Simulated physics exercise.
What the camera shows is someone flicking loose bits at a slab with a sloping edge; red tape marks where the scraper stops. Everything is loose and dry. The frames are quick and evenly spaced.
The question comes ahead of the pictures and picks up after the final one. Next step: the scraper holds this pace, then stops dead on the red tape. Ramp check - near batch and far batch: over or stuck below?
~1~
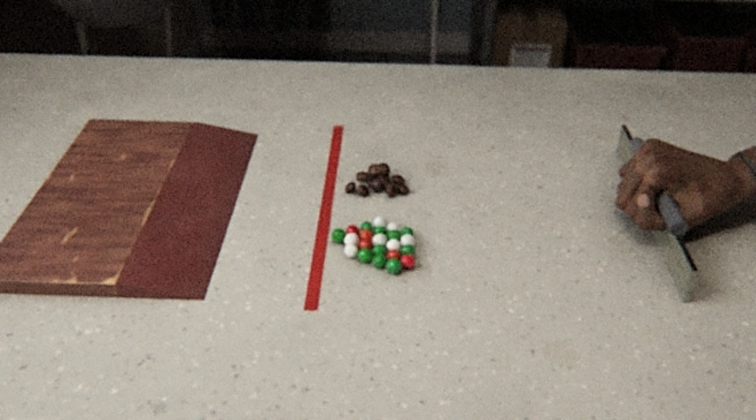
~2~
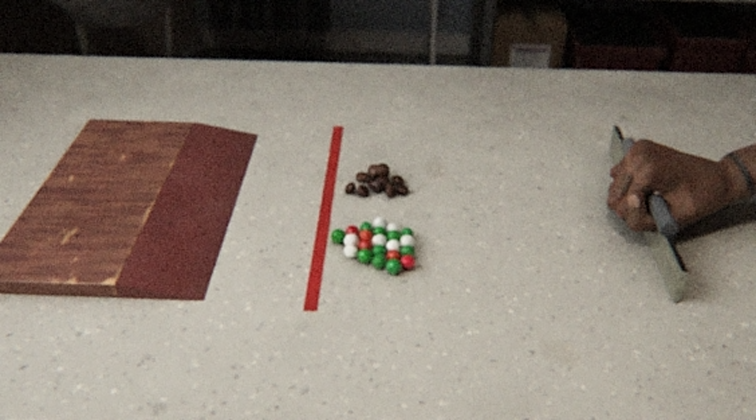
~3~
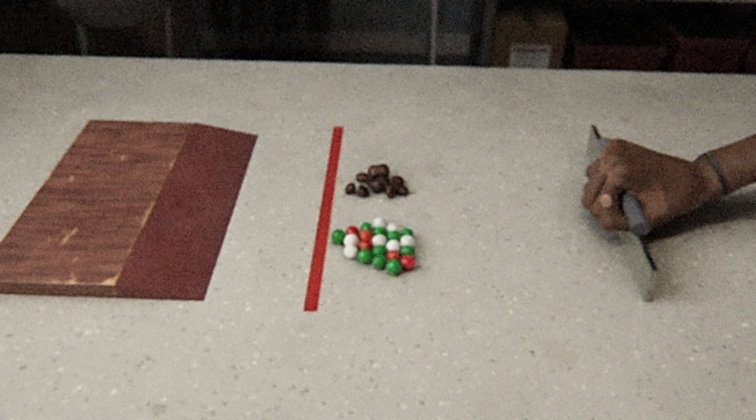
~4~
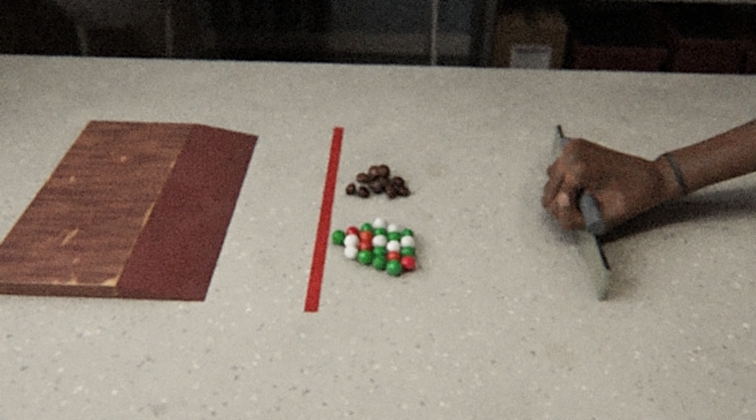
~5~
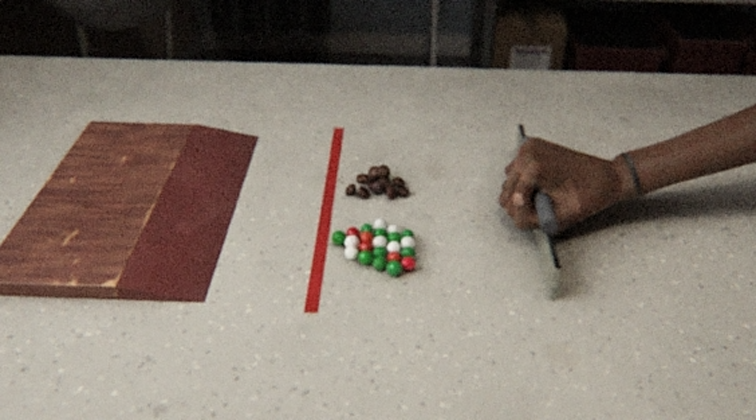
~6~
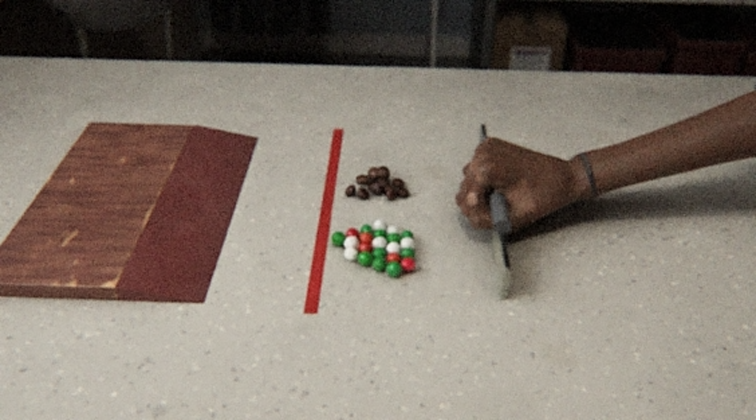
Near batch - over; far batch - stuck below.
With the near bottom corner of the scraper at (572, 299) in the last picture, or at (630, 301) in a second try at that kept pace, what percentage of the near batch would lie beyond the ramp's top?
Close to 20 in a hundred the first time, close to 0 in a hundred the second.
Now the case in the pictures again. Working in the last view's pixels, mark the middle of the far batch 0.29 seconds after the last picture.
Around (286, 178).
Then, 0.14 s later than the last frame, scraper still moving, near (391, 183); near batch every one short of the ramp; far batch every one short of the ramp.
Then, 0.29 s later than the last frame, scraper stopped at the red tape; near batch every one short of the ramp; far batch every one short of the ramp.
Then, 0.57 s later than the last frame, scraper stopped at the red tape; near batch the larger part past the top, roughly a quarter on the ramp; far batch about a tenth on the ramp, almost all short of the ramp.
When it is over, scraper stopped at the red tape; near batch almost all past the top, about a tenth short of the ramp; far batch not one past the top, about a tenth on the ramp, almost all short of the ramp.
